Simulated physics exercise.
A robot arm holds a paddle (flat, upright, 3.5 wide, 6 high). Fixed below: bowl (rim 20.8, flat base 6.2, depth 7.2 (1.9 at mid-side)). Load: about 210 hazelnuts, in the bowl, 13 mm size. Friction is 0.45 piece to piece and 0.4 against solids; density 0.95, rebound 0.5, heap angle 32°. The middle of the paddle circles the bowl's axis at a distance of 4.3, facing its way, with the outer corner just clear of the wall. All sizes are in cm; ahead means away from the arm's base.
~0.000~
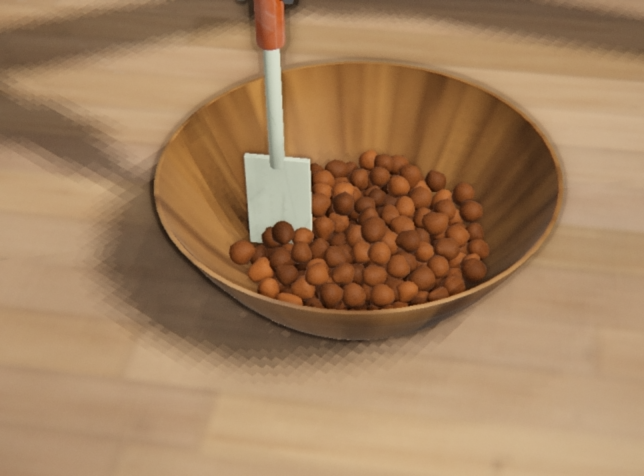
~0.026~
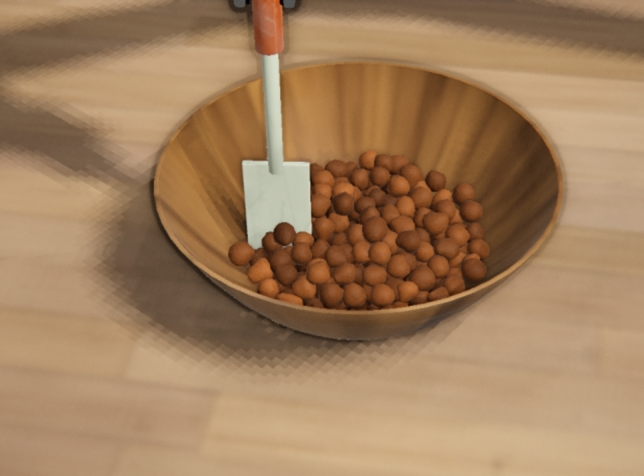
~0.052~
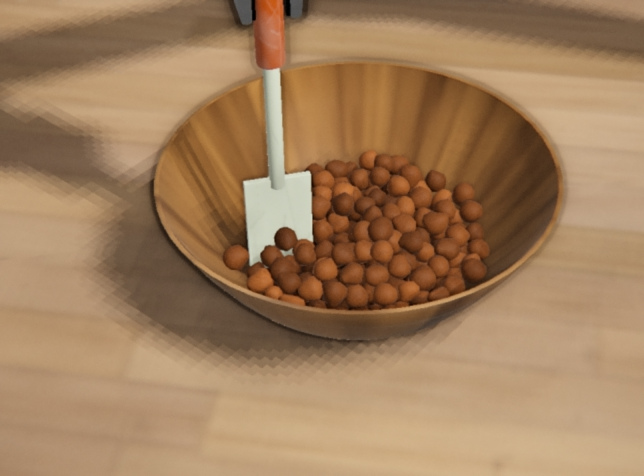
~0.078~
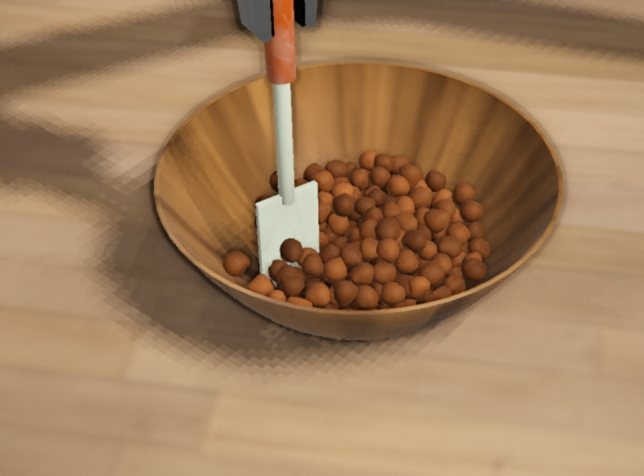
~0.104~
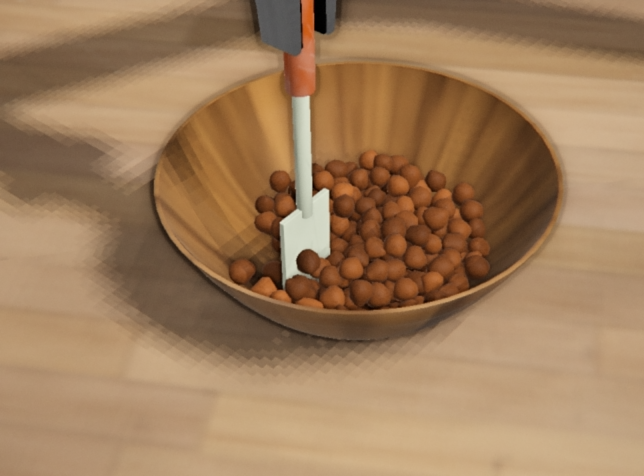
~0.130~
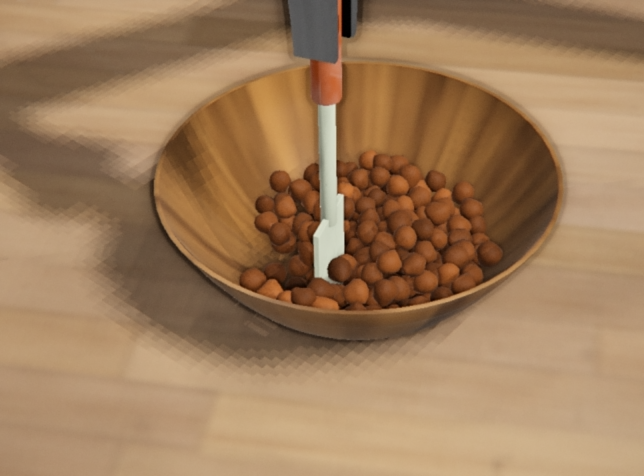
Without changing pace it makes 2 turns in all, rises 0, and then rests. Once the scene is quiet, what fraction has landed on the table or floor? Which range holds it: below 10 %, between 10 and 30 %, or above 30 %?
It lies below 10 %.
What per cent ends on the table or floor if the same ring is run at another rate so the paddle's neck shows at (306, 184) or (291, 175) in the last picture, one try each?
So, roughly 0 percent the first time and 0 percent the second.
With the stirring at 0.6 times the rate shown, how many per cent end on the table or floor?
That gives some 0 percent.
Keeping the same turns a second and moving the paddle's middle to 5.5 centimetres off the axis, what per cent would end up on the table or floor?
Roughly 5 percent, I'd expect.
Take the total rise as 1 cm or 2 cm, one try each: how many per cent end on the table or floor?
Near 0 in a hundred, then 0 in a hundred.
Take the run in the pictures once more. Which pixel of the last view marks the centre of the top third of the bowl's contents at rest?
Close to (259, 244).
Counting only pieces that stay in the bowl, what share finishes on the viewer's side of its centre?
Near 60 per cent of what stays in the bowl.
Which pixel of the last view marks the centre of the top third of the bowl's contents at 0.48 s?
Roughly at (273, 153).
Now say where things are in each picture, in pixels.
The first frame shows paddle neck at (276, 135), 0° round; upper third of the load around (376, 222), from x 245 to 475, top at y 160; 212 in the bowl.
The second frame shows paddle neck at (274, 140), 6° round; upper third of the load around (374, 222), from x 240 to 475, top at y 160.
The third frame shows paddle neck at (276, 154), 23° round; upper third of the load around (369, 233), from x 235 to 480, top at y 160.
The fourth frame shows paddle neck at (286, 170), 42° round; upper third of the load around (372, 248), from x 235 to 480, top at y 160.
The fifth frame shows paddle neck at (304, 183), 60° round; upper third of the load around (376, 258), from x 245 to 480, top at y 160.
The sixth frame shows paddle neck at (328, 191), 79° round; upper third of the load around (384, 257), from x 255 to 490, top at y 160; 212 in the bowl.
By 0.48 s, 330° round, highest piece 8 above the table; 204 in the bowl, 6 on the table or floor, 2 in flight or on the tool.
By 0.83 s, 220° round, highest piece 7 above the table; 204 in the bowl, 8 on the table or floor.
By 1.20 s, 0° round, highest piece 7 above the table; 203 in the bowl, 9 on the table or floor.
By 1.90 s, 0° round, highest piece 7 above the table; 203 in the bowl, 9 on the table or floor.
Final count, 203 in the bowl, 9 on the table or floor. That is 4 % on the table or floor.
